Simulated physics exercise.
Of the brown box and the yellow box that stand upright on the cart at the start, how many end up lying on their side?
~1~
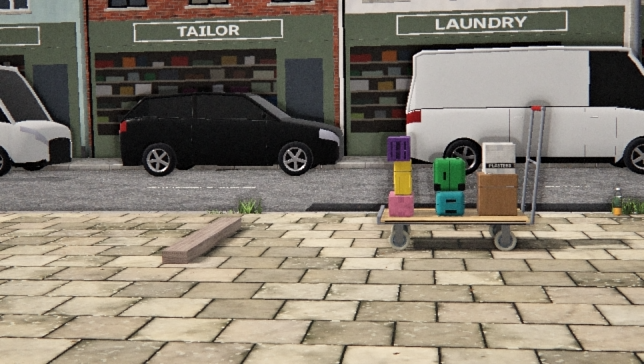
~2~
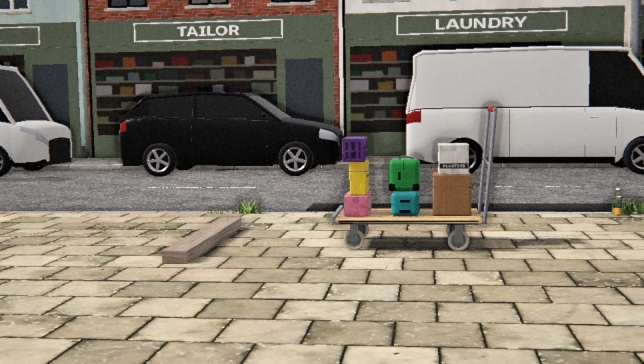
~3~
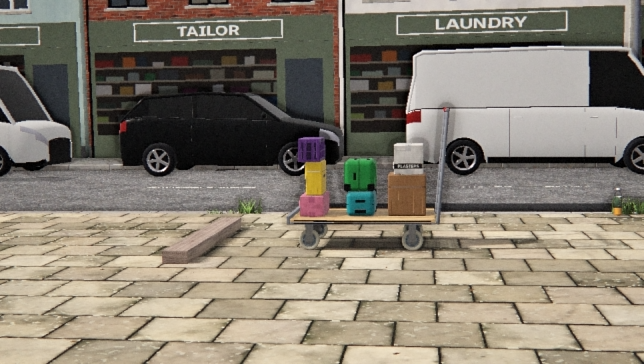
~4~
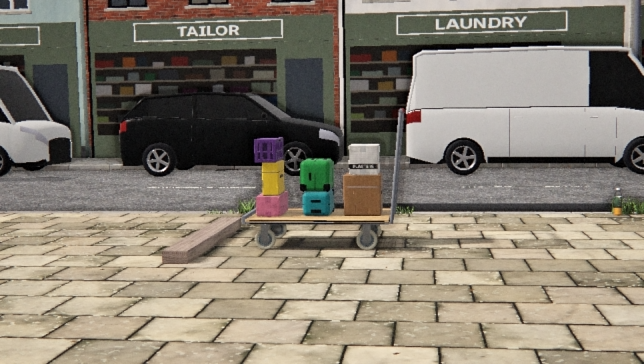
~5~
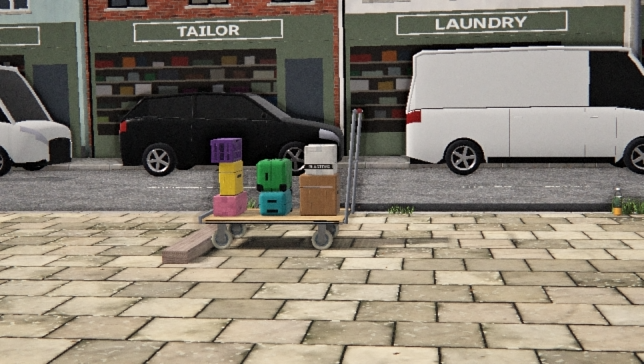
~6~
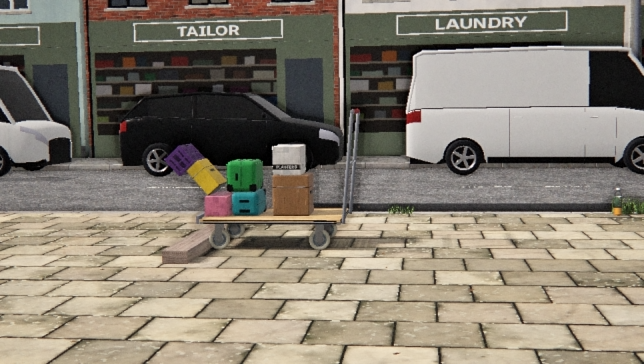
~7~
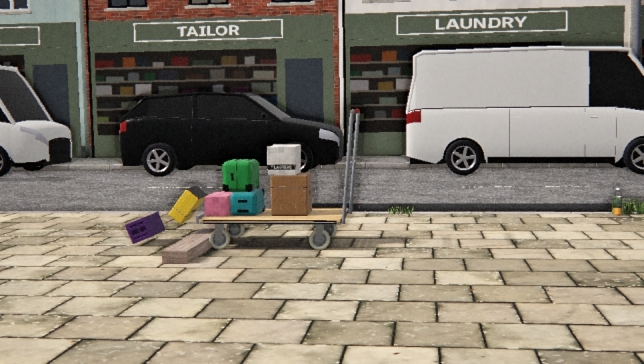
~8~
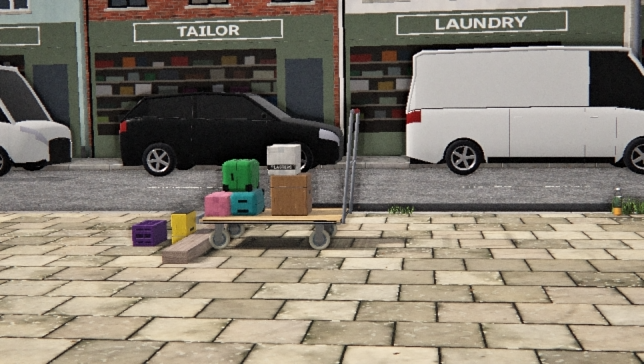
One of them does. The yellow box ends up on its side on the paving, while the brown box stays upright on the cart.
